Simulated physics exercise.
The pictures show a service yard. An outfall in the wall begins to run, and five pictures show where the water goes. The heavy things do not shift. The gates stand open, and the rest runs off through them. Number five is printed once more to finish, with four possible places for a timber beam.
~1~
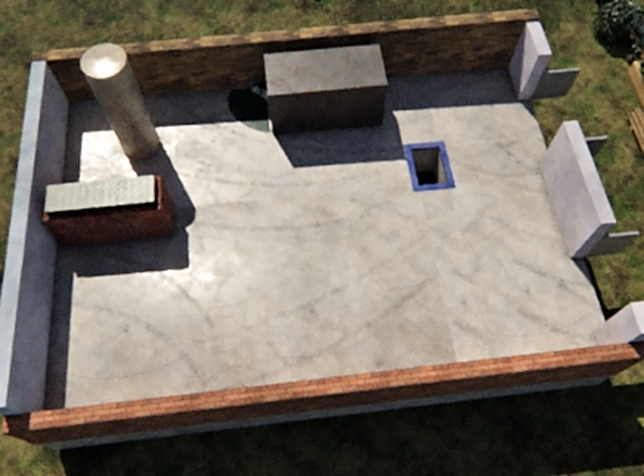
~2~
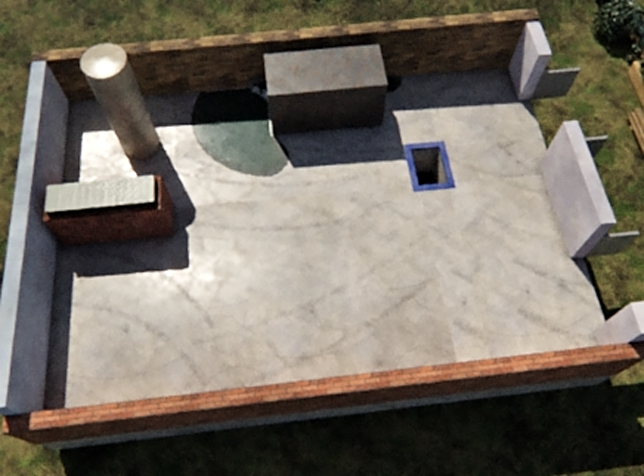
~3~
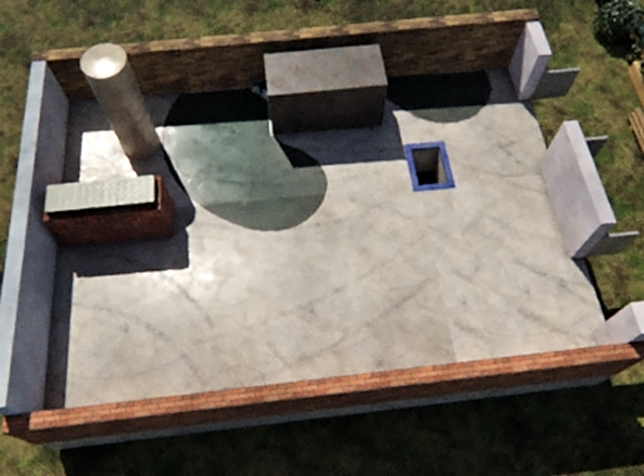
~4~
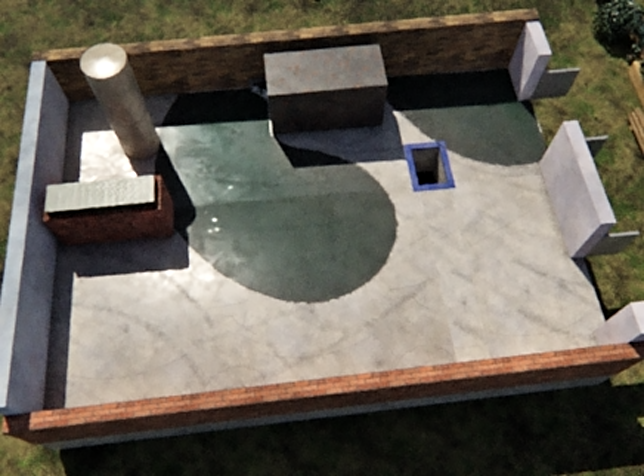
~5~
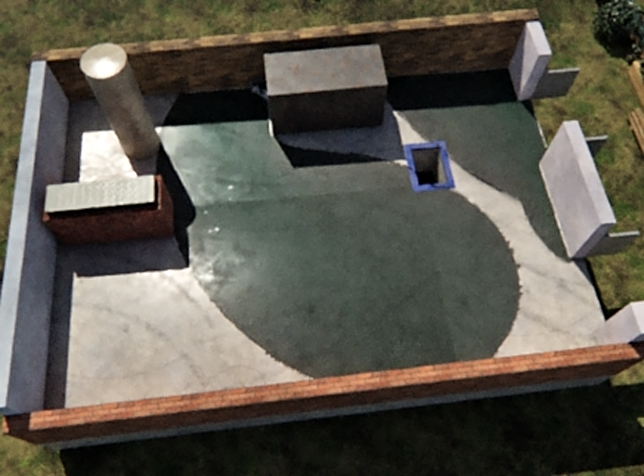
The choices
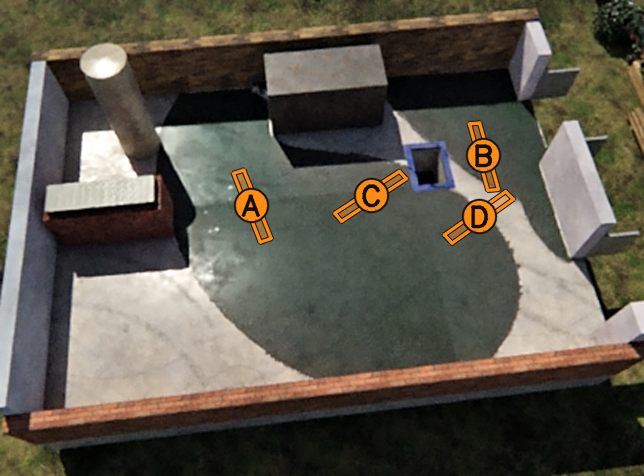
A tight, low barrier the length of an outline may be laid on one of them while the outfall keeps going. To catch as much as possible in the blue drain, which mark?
C.
In orange, A from (238, 171) to (265, 240); B from (493, 189) to (474, 123); C from (338, 217) to (402, 175); D from (448, 239) to (509, 195).
If A is chosen, about 3 % of the stream goes into the blue drain, about 97 % out by the gates.
If B is chosen, about 2 % of the stream goes into the blue drain, about 98 % out by the gates.
If C is chosen, about 8 % of the stream goes into the blue drain, about 92 % out by the gates.
If D is chosen, about 2 % of the stream goes into the blue drain, about 98 % out by the gates.
